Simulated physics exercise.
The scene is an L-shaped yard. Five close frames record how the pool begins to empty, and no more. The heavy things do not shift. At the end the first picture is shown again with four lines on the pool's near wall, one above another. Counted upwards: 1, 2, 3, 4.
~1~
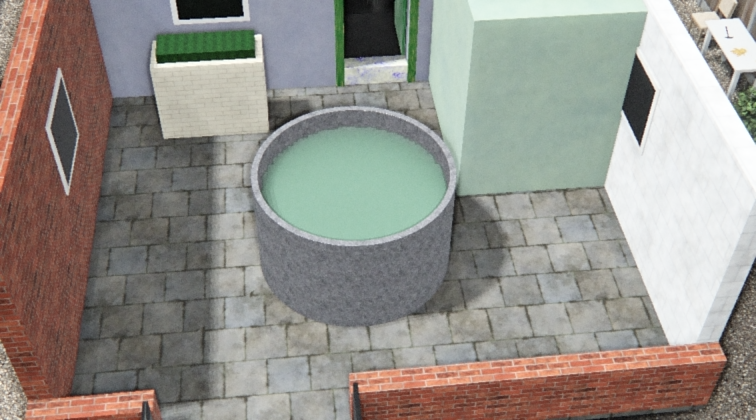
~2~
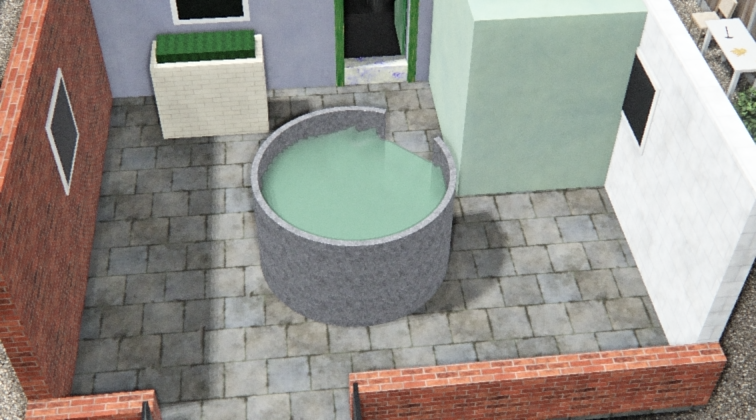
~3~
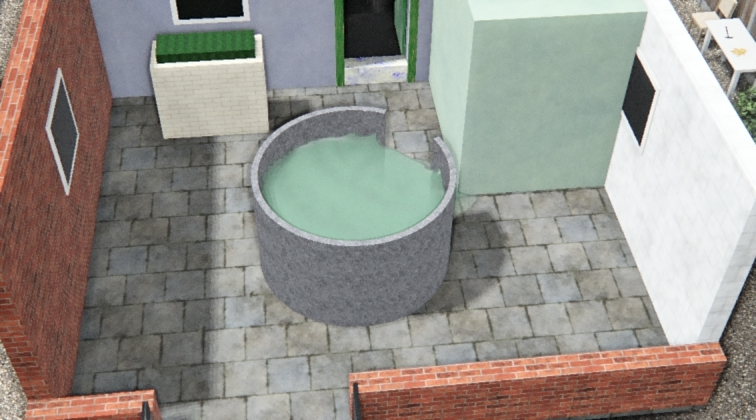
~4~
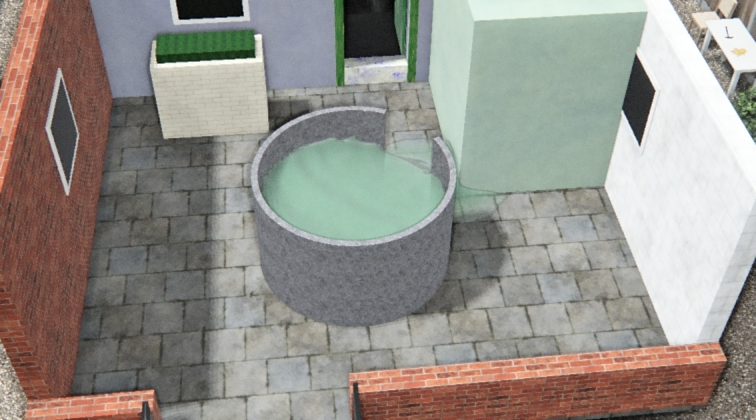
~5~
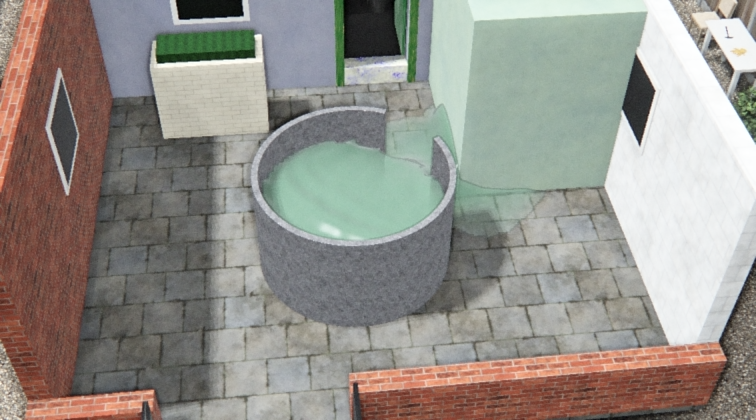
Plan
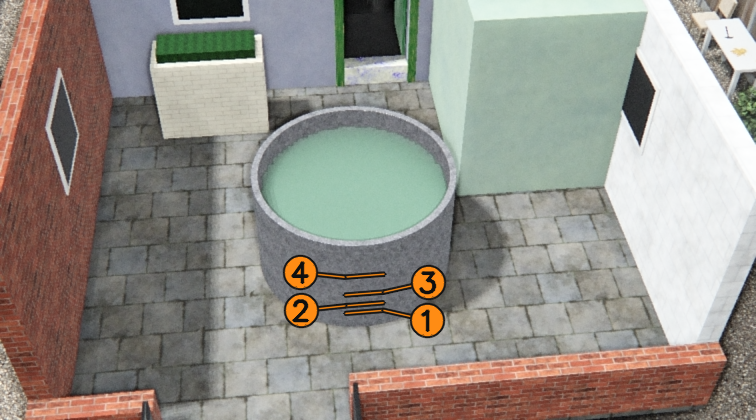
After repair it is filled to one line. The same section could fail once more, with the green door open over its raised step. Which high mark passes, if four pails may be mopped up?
Mark 3 just does it.
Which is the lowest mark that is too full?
Here it is mark 4.
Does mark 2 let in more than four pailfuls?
No.
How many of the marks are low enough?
Three of them.
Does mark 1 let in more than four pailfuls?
No, not at all.
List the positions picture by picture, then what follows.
Water in the pool at rest, its middle at (354, 186); foot of the green doorway at (376, 83); open gate at (252, 378).
Water covers 1 % of the ground, its front hidden from here.
Water covers 3 % of the ground and shows as far out as (457, 197).
Water covers 6 % of the ground and shows as far out as (472, 194).
Water covers 10 % of the ground and shows as far out as (519, 198).
On the marked copy, 1 at (364, 311); 2 at (364, 304); 3 at (364, 293); 4 at (364, 275); from the bottom up 1, 2, 3, 4.
With 1, nothing gets over.
With 2, nothing gets over.
With 3, a bucket or two gets in.
With 4, about 14 bucketfuls get in.
